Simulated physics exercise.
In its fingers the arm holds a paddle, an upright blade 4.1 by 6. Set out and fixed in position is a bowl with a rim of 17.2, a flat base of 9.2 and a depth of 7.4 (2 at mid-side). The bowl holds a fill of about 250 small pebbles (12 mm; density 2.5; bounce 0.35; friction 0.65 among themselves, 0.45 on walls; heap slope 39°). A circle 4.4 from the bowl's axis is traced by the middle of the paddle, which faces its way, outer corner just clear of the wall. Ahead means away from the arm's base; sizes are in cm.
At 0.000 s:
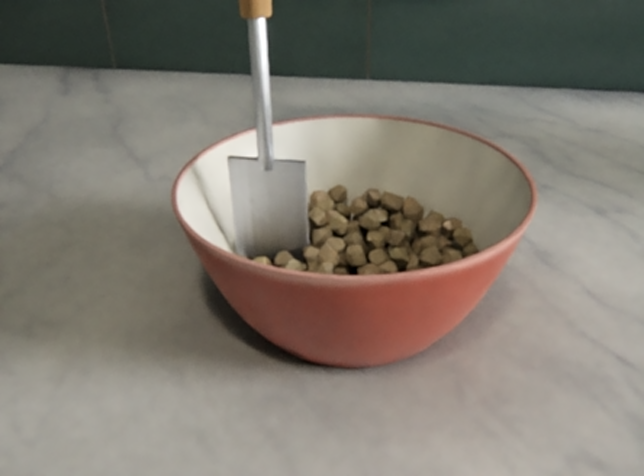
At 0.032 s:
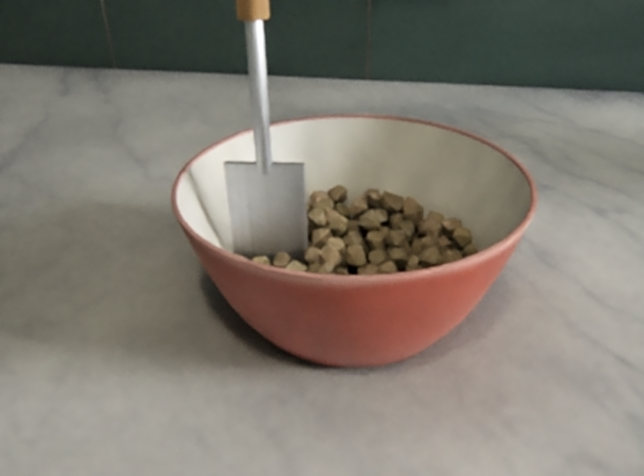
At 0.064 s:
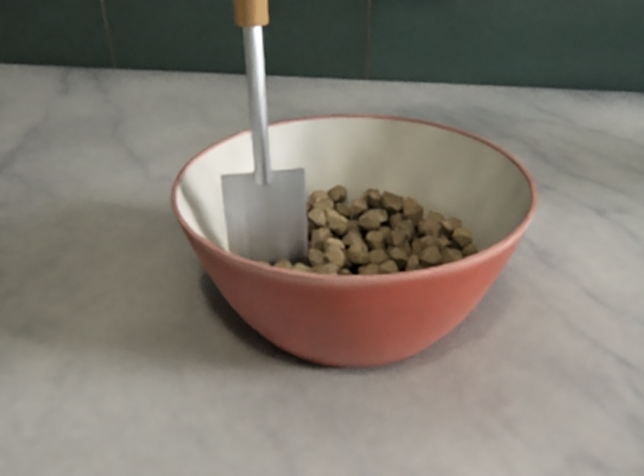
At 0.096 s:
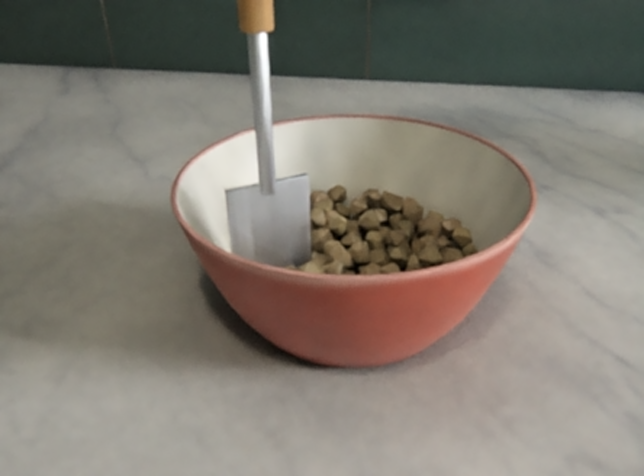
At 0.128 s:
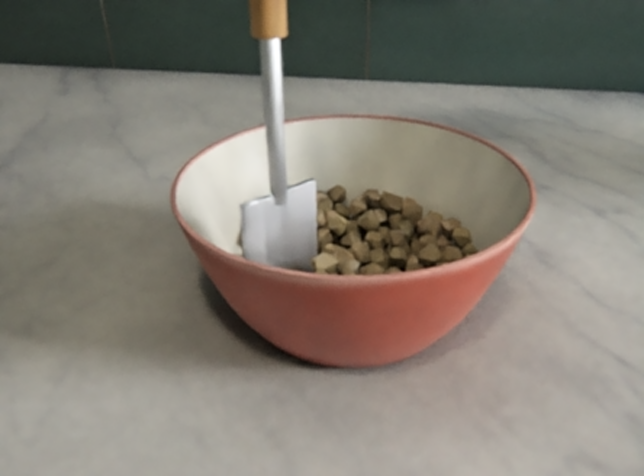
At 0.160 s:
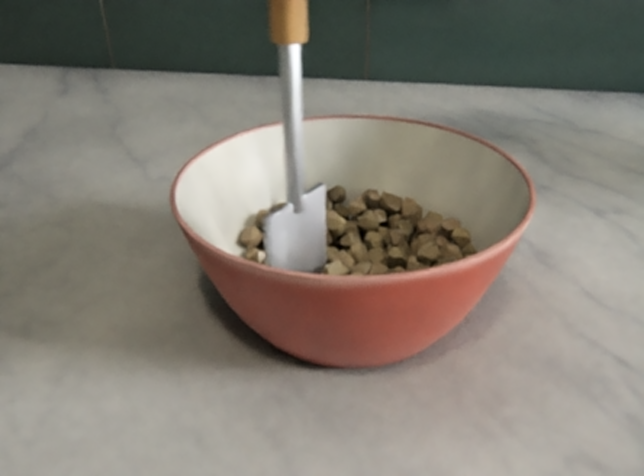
At the start, a flat metal paddle with a wooden handle stands upright at the left inside a reddish bowl of small brown pebbles on a marble surface. It edges toward the near side, then sweeps rightward while turning, and more pebbles show behind it at the left.
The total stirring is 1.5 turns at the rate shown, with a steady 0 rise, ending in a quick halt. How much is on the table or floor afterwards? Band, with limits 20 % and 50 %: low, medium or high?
Low.
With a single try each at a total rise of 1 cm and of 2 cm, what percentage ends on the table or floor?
Trial one: Roughly 5 %; trial two: Roughly 0 %.
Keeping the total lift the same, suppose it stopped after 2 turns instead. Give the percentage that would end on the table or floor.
Then some 15 per cent.
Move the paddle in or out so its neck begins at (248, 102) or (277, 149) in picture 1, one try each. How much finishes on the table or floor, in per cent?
Roughly 0 and 0 per cent.
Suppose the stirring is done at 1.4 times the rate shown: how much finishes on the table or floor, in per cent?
Close to 15 in a hundred.
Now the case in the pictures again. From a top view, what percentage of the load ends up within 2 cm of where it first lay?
Around 10 in a hundred.
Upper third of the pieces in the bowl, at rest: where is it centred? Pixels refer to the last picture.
I'd say close to (417, 191).
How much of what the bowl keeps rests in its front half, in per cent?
I'd put it at roughly 20 per cent.
After 0.56 s, 252° round, highest piece 9 above the table; 241 in the bowl, 5 on the table or floor, 3 in flight or on the tool.
After 0.96 s, 78° round, highest piece 9 above the table; 230 in the bowl, 13 on the table or floor, 6 in flight or on the tool.
After 1.35 s, 180° round, highest piece 8 above the table; 219 in the bowl, 29 on the table or floor, 1 in flight or on the tool.
After 2.05 s, 180° round, highest piece 8 above the table; 219 in the bowl, 30 on the table or floor.
At rest, 219 in the bowl, 30 on the table or floor. That is 12 % on the table or floor.
